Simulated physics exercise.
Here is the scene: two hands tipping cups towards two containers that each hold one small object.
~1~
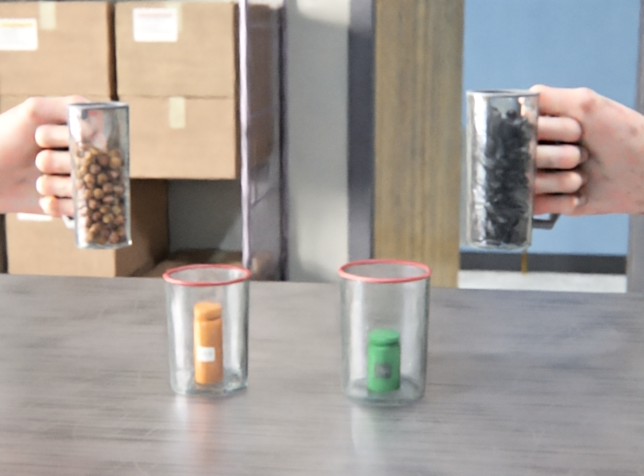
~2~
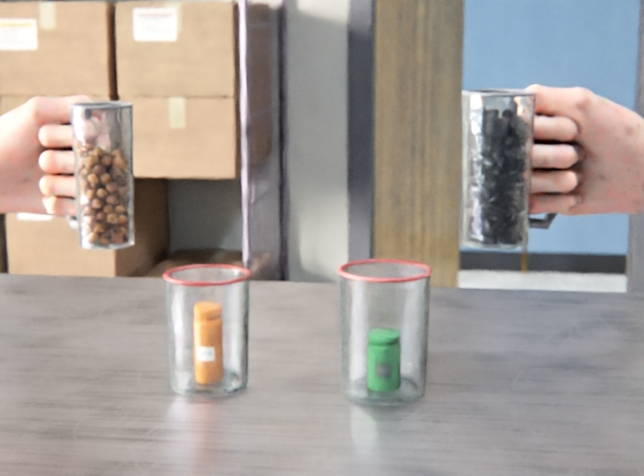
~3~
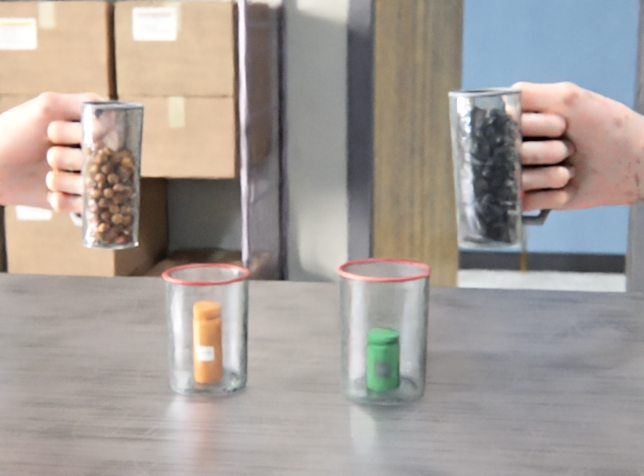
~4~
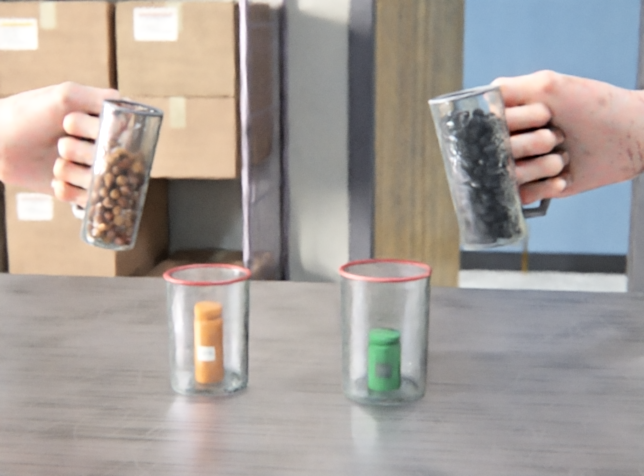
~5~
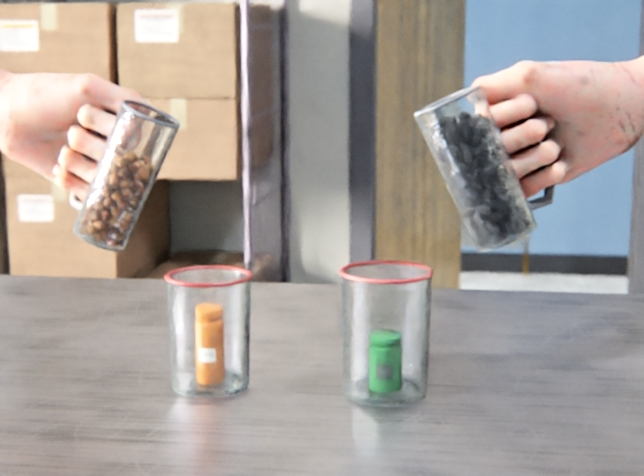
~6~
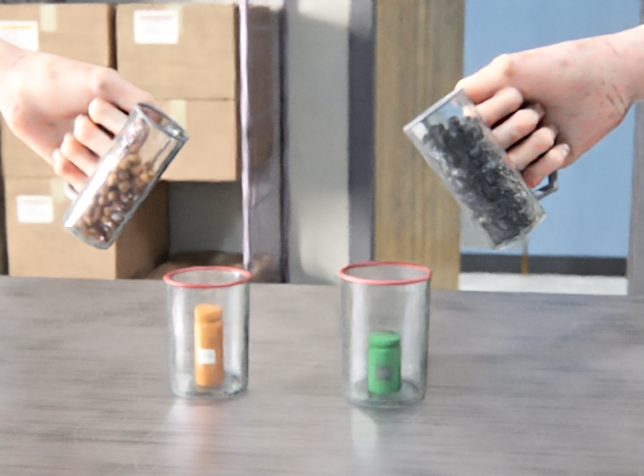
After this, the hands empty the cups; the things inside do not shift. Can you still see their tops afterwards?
Left: Showing, right: Submerged.
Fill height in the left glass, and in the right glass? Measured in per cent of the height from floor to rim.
Roughly 55 % for the left and 70 % for the right.
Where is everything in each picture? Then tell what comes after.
In the first frame, small canister in the left glass near (209, 344), reaching well over half way up; left cup near (101, 175), two thirds full of cereal balls; small canister in the right glass near (384, 361), reaching about half way up; right cup near (501, 169), nearly full of black beans.
In the second frame, left cup near (104, 175), upright; right cup near (497, 168), upright.
In the third frame, left cup near (111, 175), tipped 3°; right cup near (488, 168), tipped 3°.
In the fourth frame, left cup near (120, 175), tipped 13°; right cup near (480, 168), tipped 13°.
In the fifth frame, left cup near (125, 177), tipped 25°; right cup near (477, 169), tipped 25°.
In the sixth frame, small canister in the left glass near (209, 346); left cup near (124, 178), tipped 36°; small canister in the right glass near (385, 363); right cup near (477, 171), tipped 36°.
Then, 0.46 s on from there, left glass empty, all of its cupful still in the cup; right glass empty, all of its cupful still in the cup.
Then, 0.86 s on from there, left glass nearly empty, the bulk of its cupful still in the cup; right glass nearly empty, the bulk of its cupful still in the cup.
Then, 1.21 s on from there, left glass a third full, none of its cupful still in the cup; right glass half full, none of its cupful still in the cup.
In the end, left glass half full (surface near (209, 324)), nothing beside it; right glass three quarters full (surface near (385, 308)), nothing beside it; the left thing is still showing; the right thing is covered.
